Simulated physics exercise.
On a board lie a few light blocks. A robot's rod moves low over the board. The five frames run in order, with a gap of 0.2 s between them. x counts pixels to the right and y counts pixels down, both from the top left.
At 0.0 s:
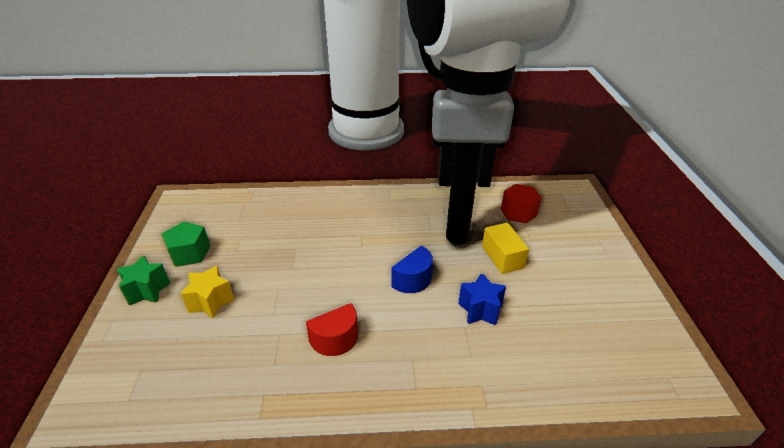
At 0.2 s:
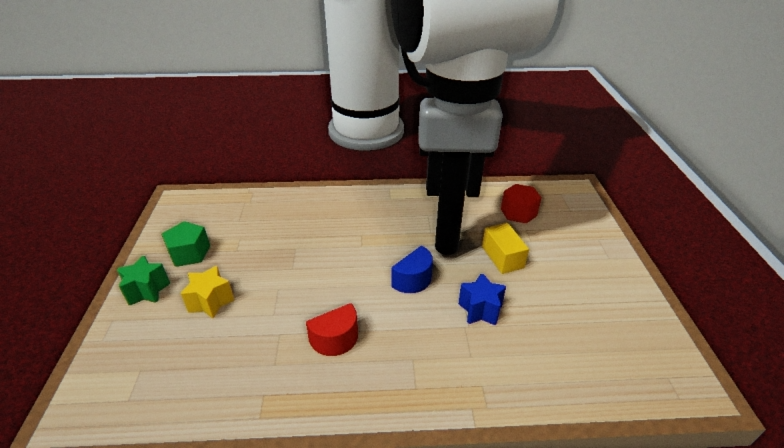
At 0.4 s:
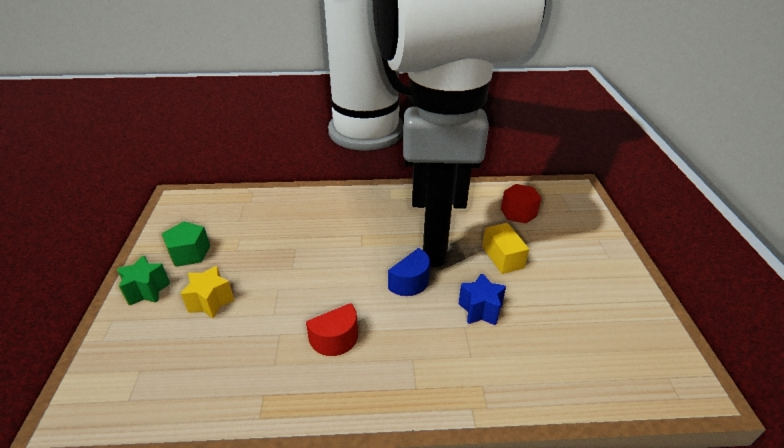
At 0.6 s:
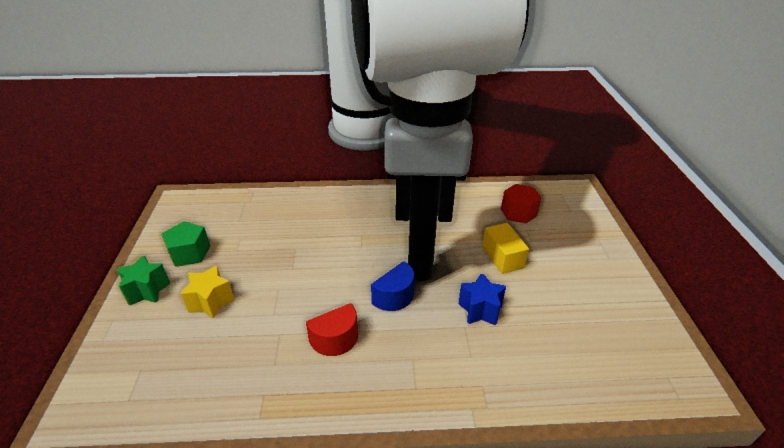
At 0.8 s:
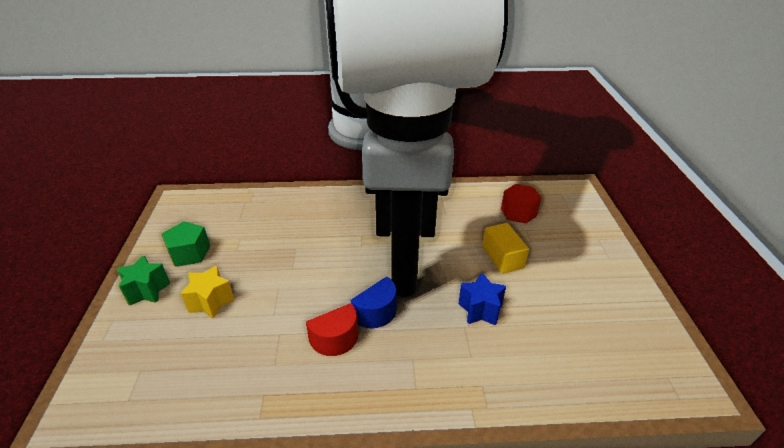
In the video, a robot's black rod moves toward the viewer and left over a wooden board of colourful blocks, meets the blue half-round block, and pushes it a short way down and left, close to the red half-round block.
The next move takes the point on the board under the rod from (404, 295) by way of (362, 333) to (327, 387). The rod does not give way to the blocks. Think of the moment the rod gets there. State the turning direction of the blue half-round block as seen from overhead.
The sense of turning is clockwise.
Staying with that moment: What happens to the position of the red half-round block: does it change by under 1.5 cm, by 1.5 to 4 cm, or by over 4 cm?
The distance will be above 4 cm.
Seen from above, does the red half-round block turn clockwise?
The answer is no.
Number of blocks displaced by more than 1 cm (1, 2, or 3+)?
Two blocks move.
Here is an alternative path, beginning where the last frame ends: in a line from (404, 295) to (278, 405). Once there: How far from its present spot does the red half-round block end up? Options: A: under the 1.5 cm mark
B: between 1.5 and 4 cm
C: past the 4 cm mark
Choice C: Past the 4 cm mark.
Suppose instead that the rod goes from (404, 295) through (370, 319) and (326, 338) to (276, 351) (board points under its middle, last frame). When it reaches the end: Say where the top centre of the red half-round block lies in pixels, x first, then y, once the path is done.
Top centre: (266, 361).
The first path, step by step. One third of the way, rod at (375, 312); red half-round block at (306, 335), turned 60° anticlockwise; blue half-round block at (335, 309), turned 40° clockwise.
Two thirds of the way, rod at (349, 342); red half-round block at (285, 343); blue half-round block at (309, 317), turned 95° clockwise.
At the end, rod at (326, 380); red half-round block at (284, 344), turned 120° anticlockwise; blue half-round block at (308, 317), turned 100° clockwise; blue star block unmoved.
